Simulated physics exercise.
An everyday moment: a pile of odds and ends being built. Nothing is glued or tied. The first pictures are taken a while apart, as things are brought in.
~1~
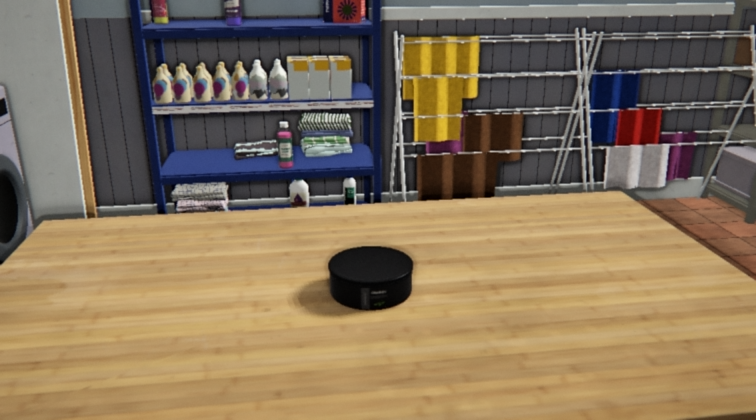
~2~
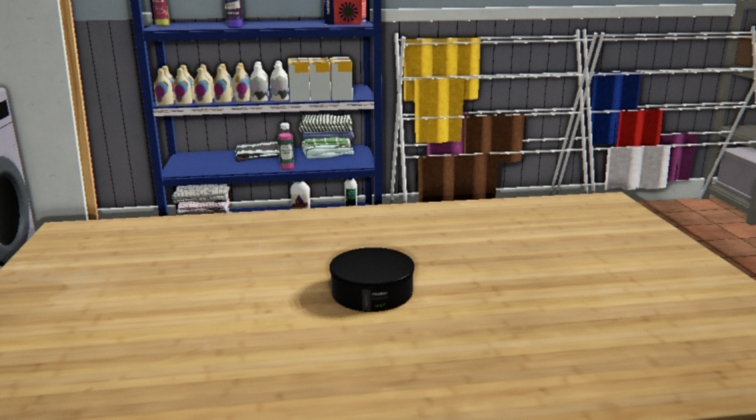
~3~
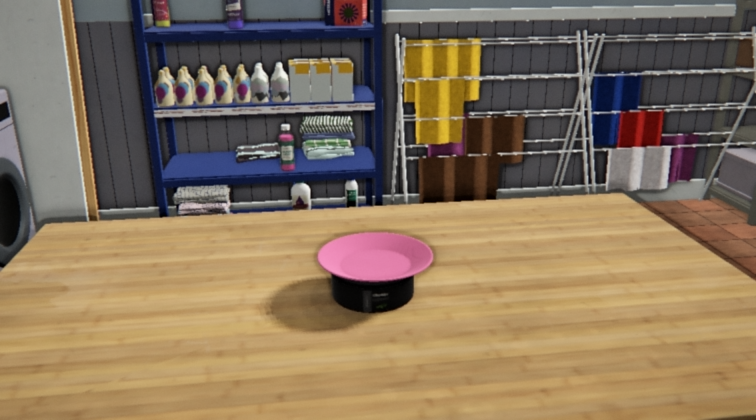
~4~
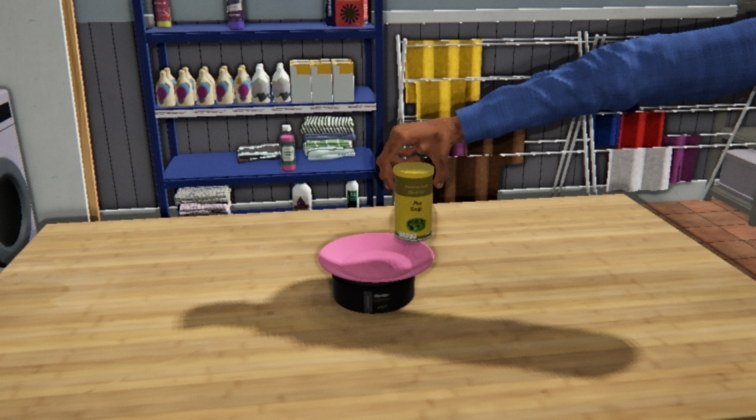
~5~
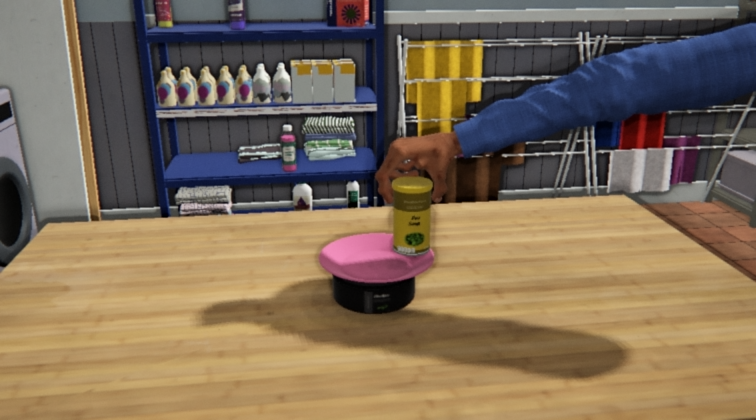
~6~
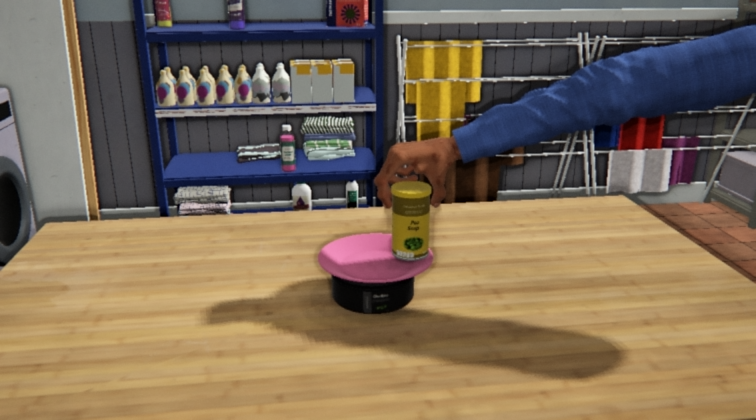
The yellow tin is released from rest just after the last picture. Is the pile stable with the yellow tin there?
It keeps its balance.
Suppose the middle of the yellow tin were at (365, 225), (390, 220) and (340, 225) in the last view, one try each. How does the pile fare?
First try: It stays up; second try: It holds; third try: It keeps its balance.
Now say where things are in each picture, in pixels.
In the first frame, the last thing is not in view yet.
In the second frame, the last thing is not in view yet.
In the third frame, the last thing is not in view yet; pink plate (375, 260).
The fourth frame shows still above its spot; yellow tin (413, 202); pink plate (376, 261).
The fifth frame shows still above its spot; yellow tin (412, 216); pink plate (377, 261).
The sixth frame shows set down, still held; yellow tin (411, 221); pink plate (376, 261).
Then, 0.50 s past the last view, nothing moves.
Then, 1.30 s past the last view, yellow tin resting near (411, 221).
Finally, all 3 still in place. Final places as the last picture's camera would see them, yellow tin near (411, 221). The pile stays up.
